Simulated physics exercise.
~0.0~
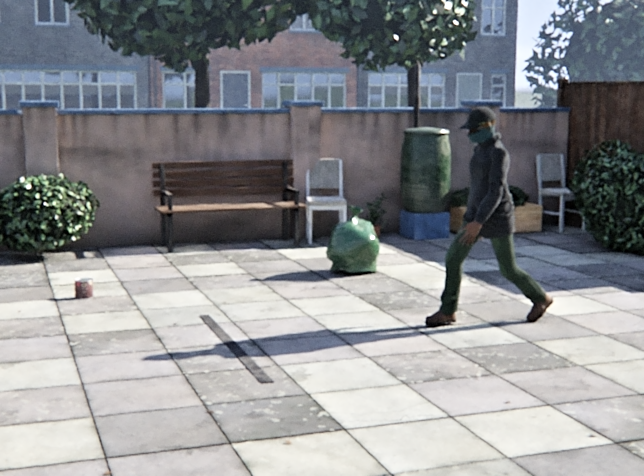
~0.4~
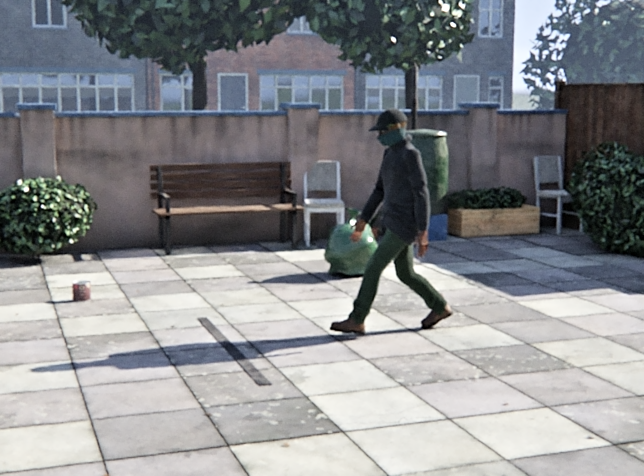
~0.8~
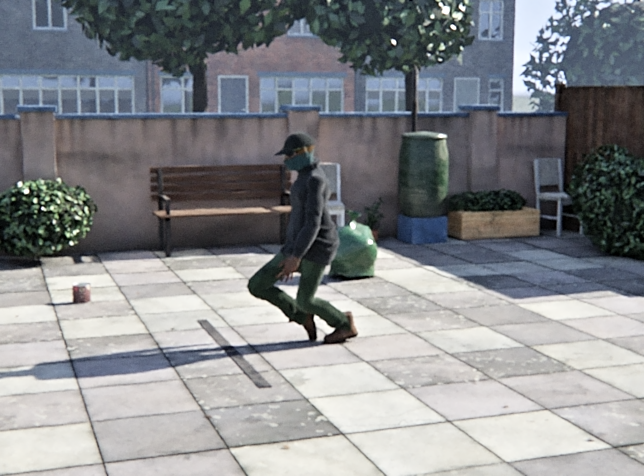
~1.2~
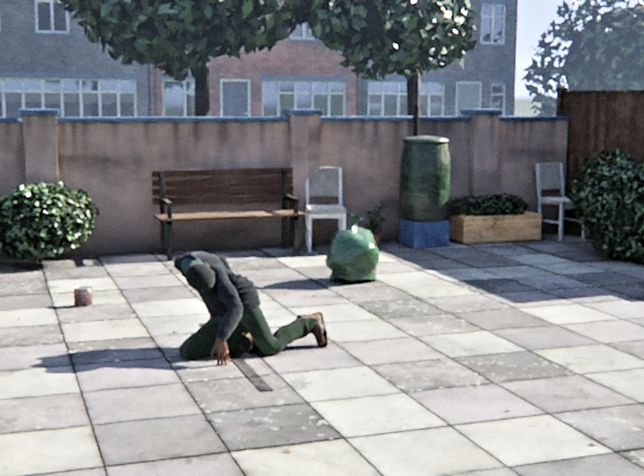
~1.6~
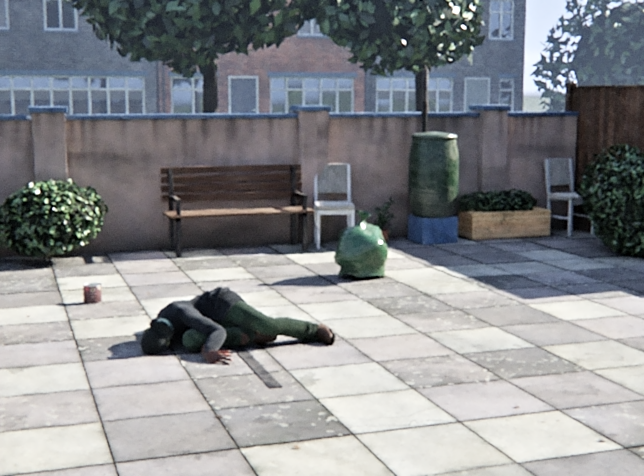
A shopper in dark clothes walks left across a patio, collapses and lies across a black strip.
